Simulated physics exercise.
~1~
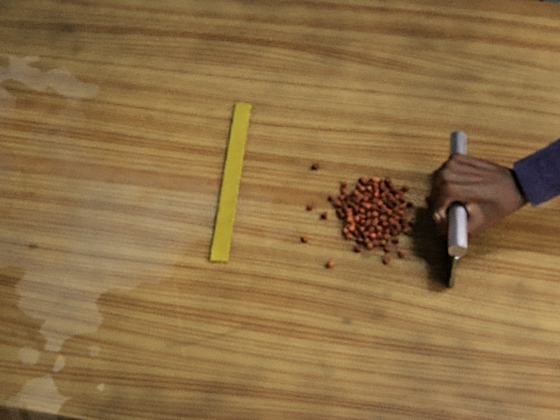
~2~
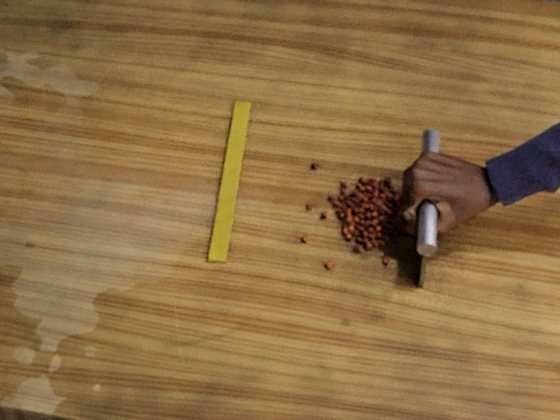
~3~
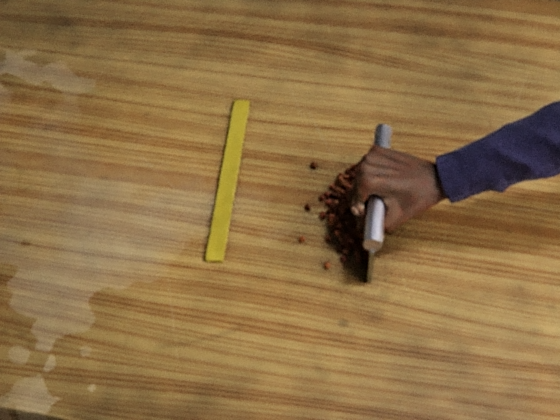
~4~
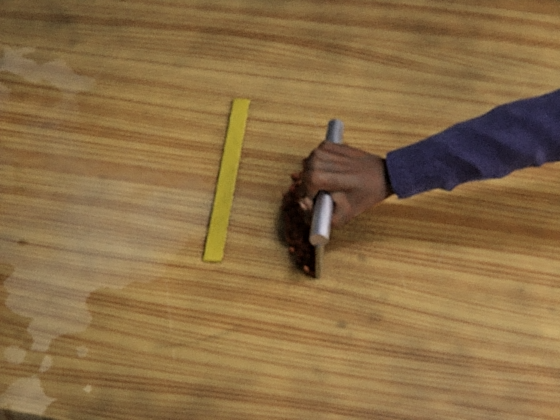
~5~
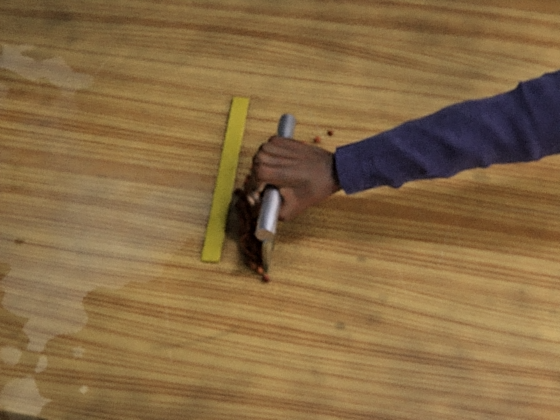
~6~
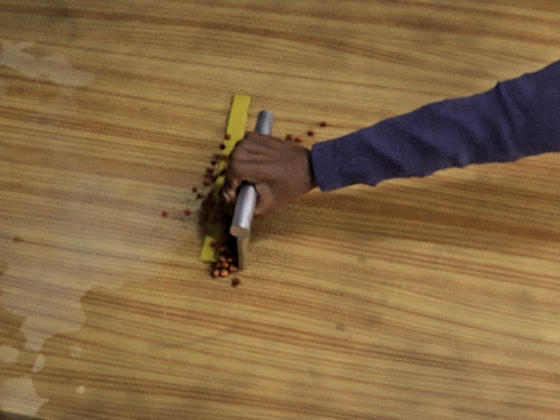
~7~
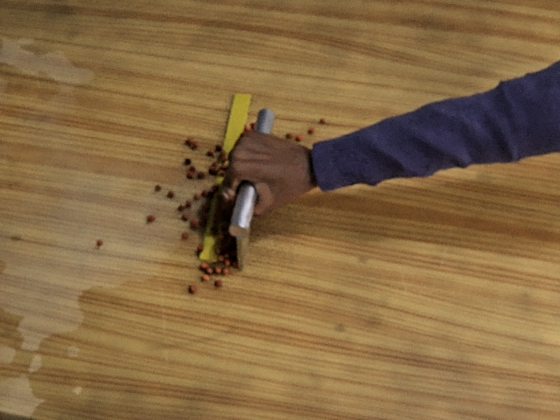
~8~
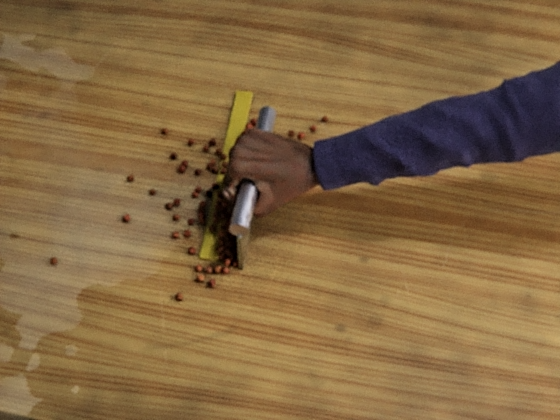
The clip shows a hand pushing a heap of small reddish-brown pellets leftward across a wooden surface with a scraper, until they meet a yellow strip and the scraper stops; many pellets scatter past the strip, while others remain around it and near the blade.
